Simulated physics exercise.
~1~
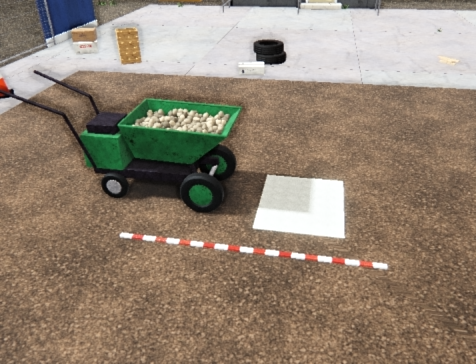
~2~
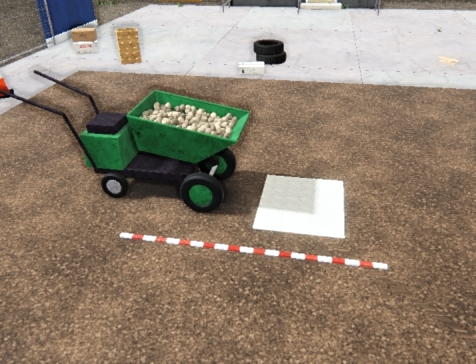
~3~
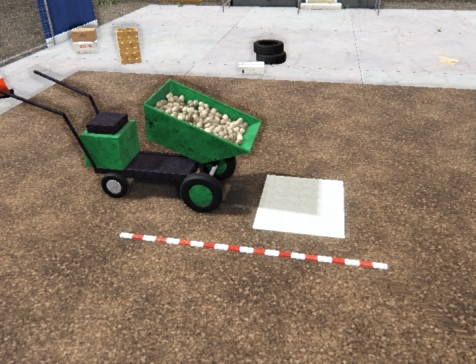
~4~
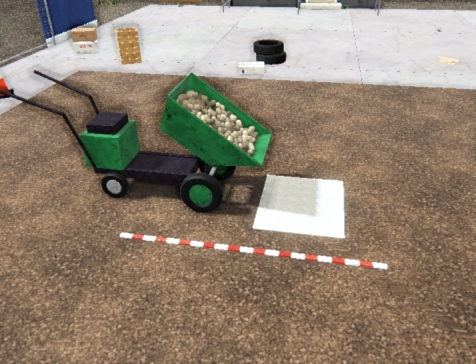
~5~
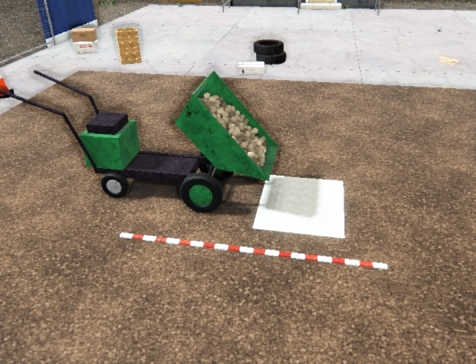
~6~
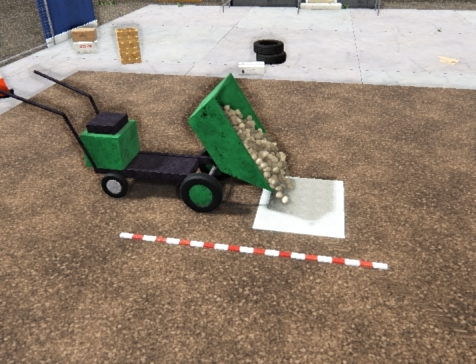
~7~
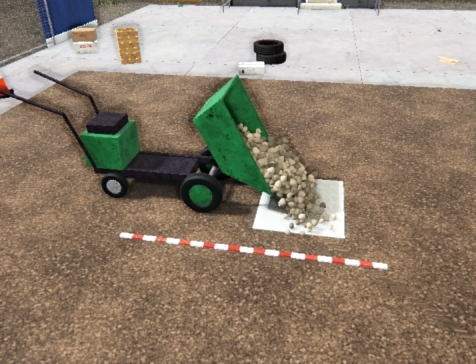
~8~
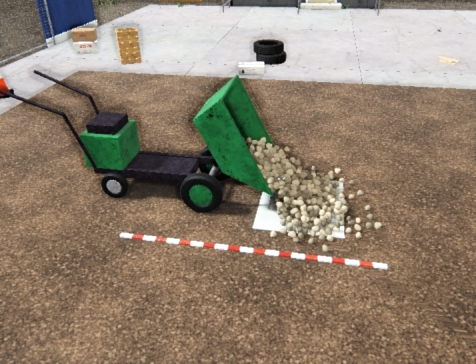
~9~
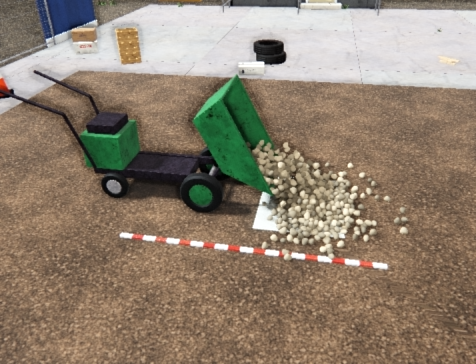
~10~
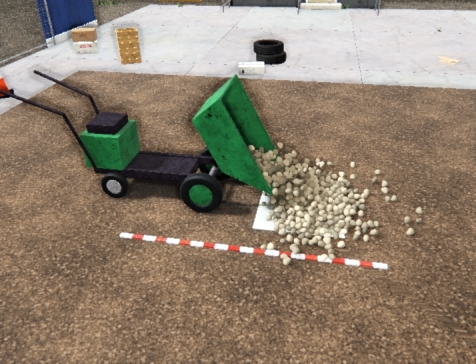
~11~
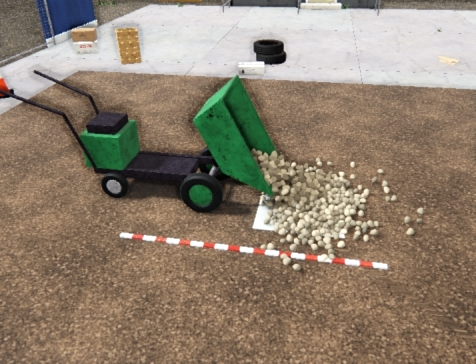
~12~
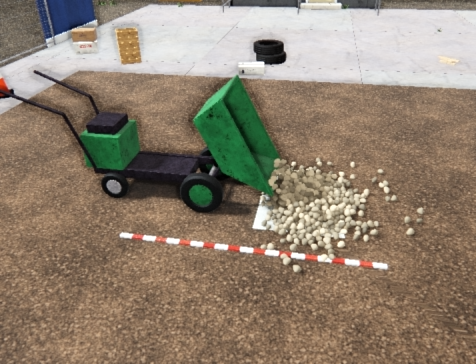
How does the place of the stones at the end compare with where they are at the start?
At the start the stones are heaped inside the green skip of the barrow. At the end they lie lower and farther right, spread on the ground over and around the white sheet.
